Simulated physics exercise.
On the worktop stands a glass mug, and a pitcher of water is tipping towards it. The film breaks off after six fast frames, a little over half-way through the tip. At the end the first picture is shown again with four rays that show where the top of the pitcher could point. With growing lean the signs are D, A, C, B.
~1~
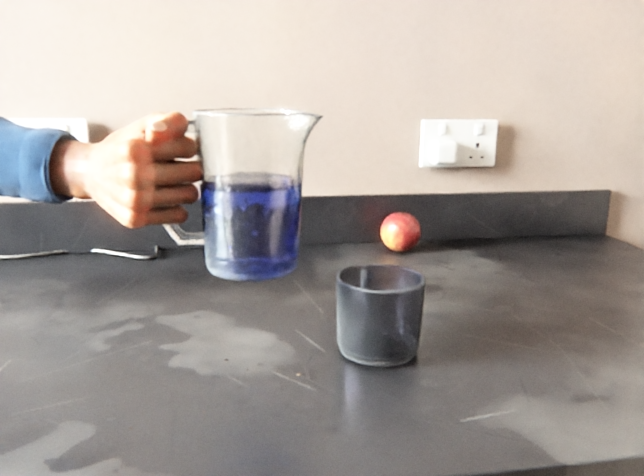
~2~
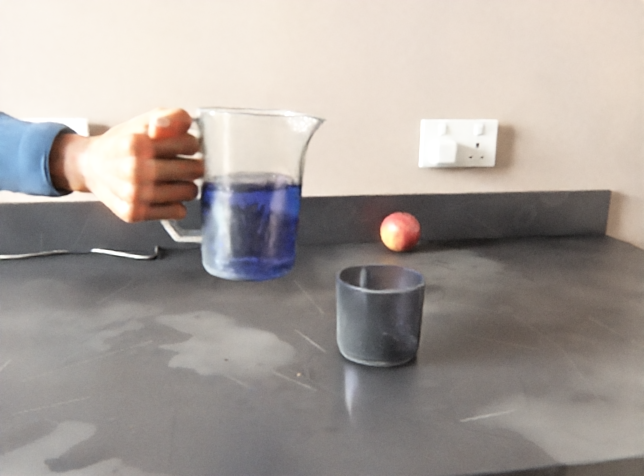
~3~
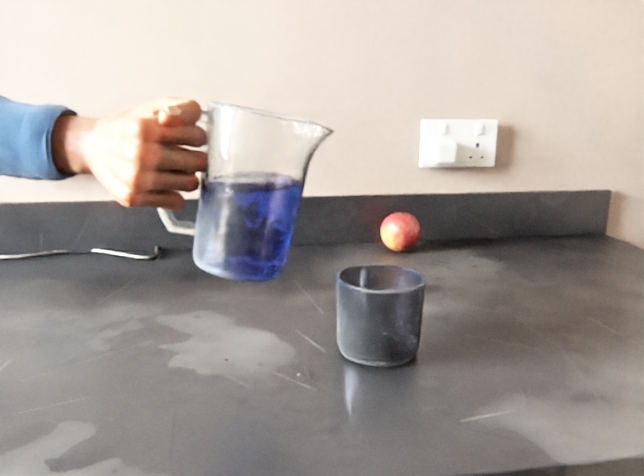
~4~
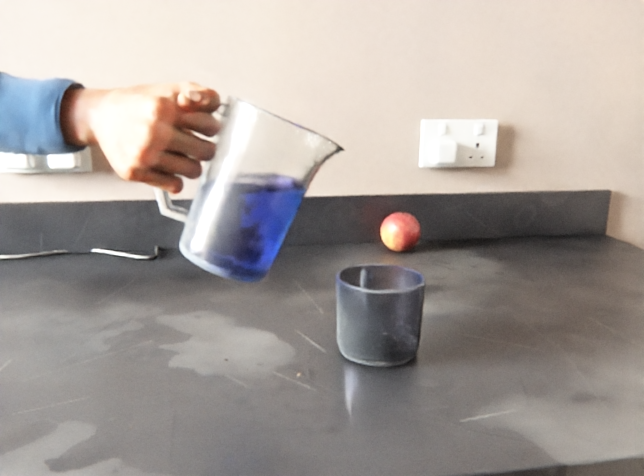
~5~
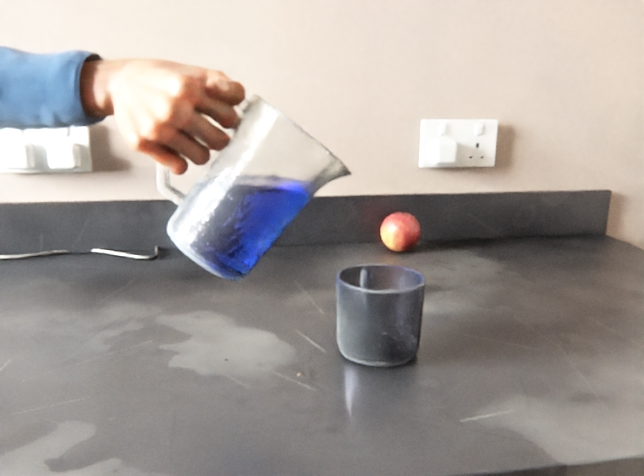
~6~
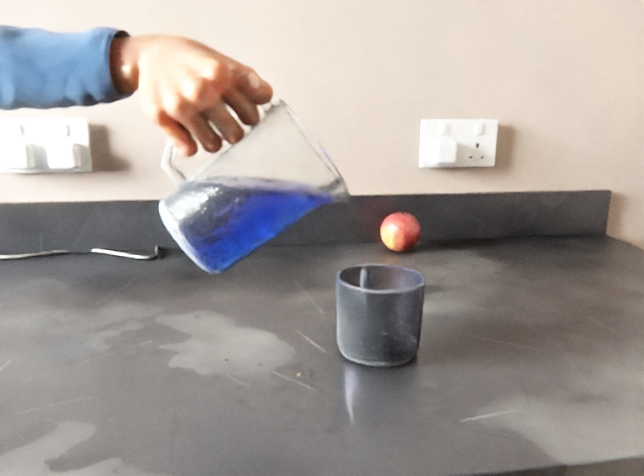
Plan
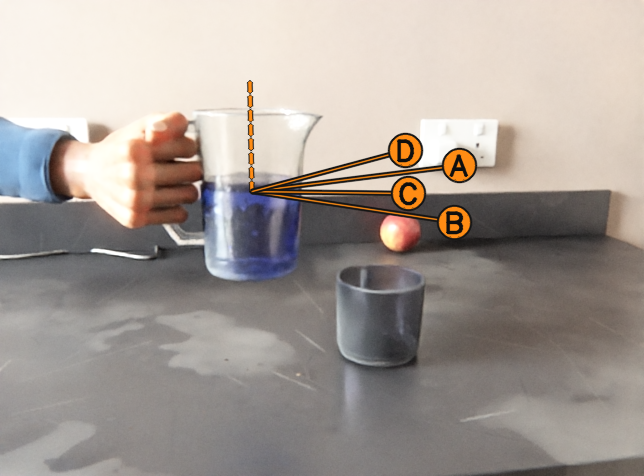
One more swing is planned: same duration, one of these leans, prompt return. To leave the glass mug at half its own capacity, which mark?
Tilt D.
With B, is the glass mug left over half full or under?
Over half.
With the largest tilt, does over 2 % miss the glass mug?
Yes.
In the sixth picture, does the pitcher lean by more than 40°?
Yes, it does.
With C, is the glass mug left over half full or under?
Over half.
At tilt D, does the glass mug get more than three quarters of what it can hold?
No, less.
On the marked copy, A at (442, 167); B at (437, 219); C at (391, 193); D at (389, 154).
With A, the glass mug ends with about 68 % of what it can hold; 7 % of the water is spilt.
With B, the glass mug ends with about 91 % of what it can hold; 18 % of the water is spilt.
With C, the glass mug ends with about 84 % of what it can hold; 11 % of the water is spilt.
With D, the glass mug ends with about 53 % of what it can hold.
